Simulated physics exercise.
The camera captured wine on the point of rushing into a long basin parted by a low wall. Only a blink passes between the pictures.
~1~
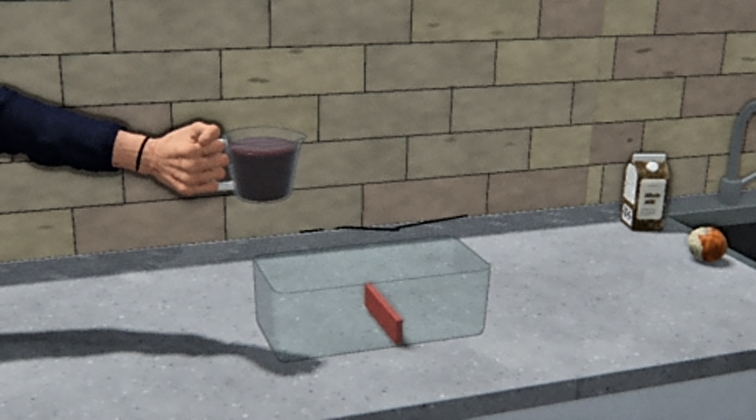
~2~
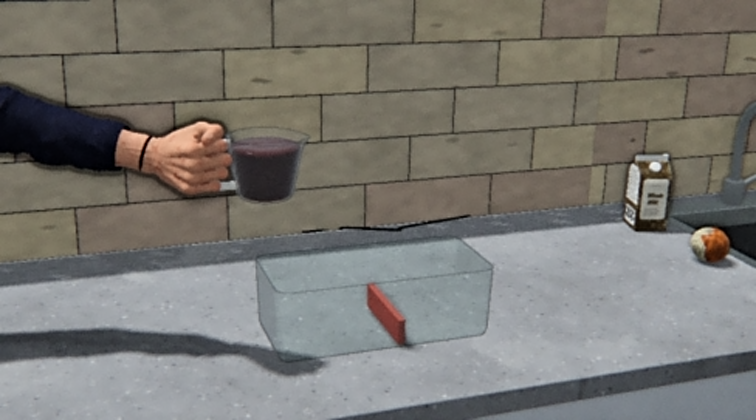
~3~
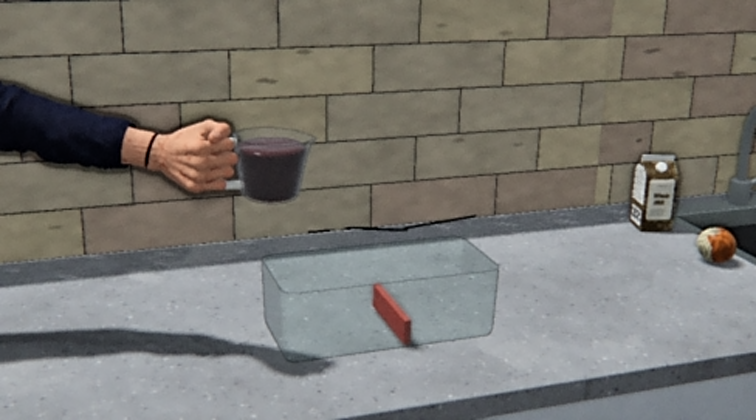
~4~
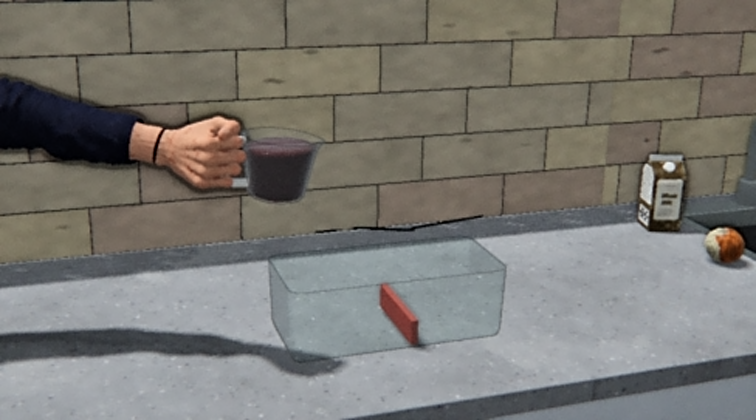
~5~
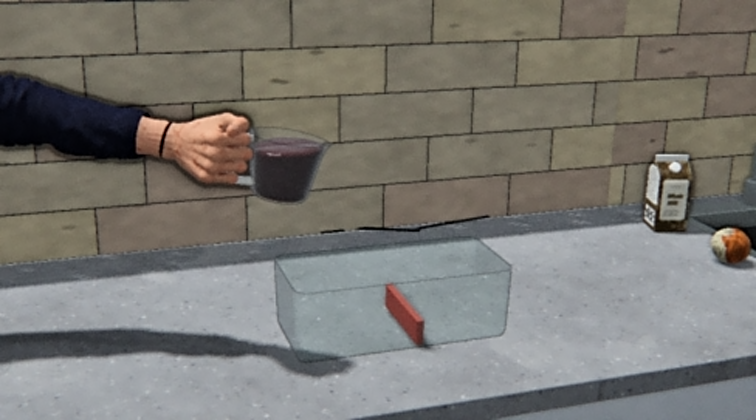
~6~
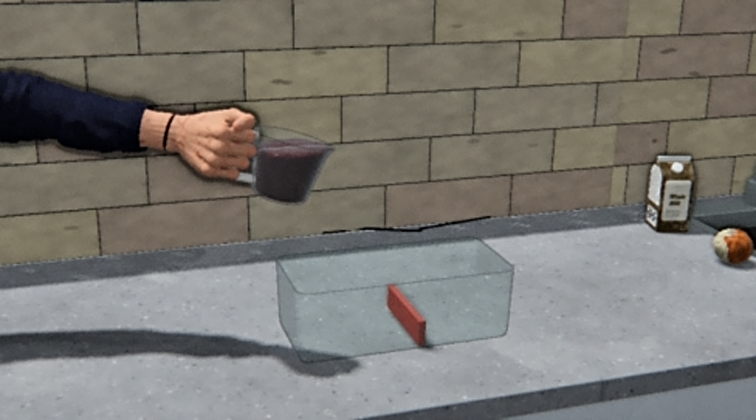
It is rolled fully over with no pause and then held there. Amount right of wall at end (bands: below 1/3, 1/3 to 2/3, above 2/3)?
The share right of the wall will be small, below one third.
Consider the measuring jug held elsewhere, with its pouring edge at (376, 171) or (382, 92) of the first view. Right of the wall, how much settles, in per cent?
First try: Near 90 percent; second try: Near 90 percent.
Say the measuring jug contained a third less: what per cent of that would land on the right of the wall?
Roughly 5 %.
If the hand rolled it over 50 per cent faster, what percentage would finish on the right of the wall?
I'd estimate about 5 percent ends up there.
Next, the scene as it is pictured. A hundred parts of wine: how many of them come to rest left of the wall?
Roughly 90 %.
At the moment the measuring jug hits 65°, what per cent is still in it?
About 60 per cent.
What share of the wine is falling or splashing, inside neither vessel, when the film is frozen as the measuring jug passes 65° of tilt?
Estimate: Some 25 per cent.
A moment on, the measuring jug is tipped part way and 60 per cent is still to pour, 16 is left of the wall and 0 right of it.
Next, the measuring jug is tipped on its side and 9 per cent is still to pour, 75 is left of the wall and 3 right of it.
Then the measuring jug is tipped right over and 0 per cent is still to pour, 92 is left of the wall and 6 right of it.
Later the measuring jug is tipped right over and 0 per cent is still to pour, 92 is left of the wall and 6 right of it.
In the end 92 per cent lies left of the wall, 6 right of it and 2 outside.
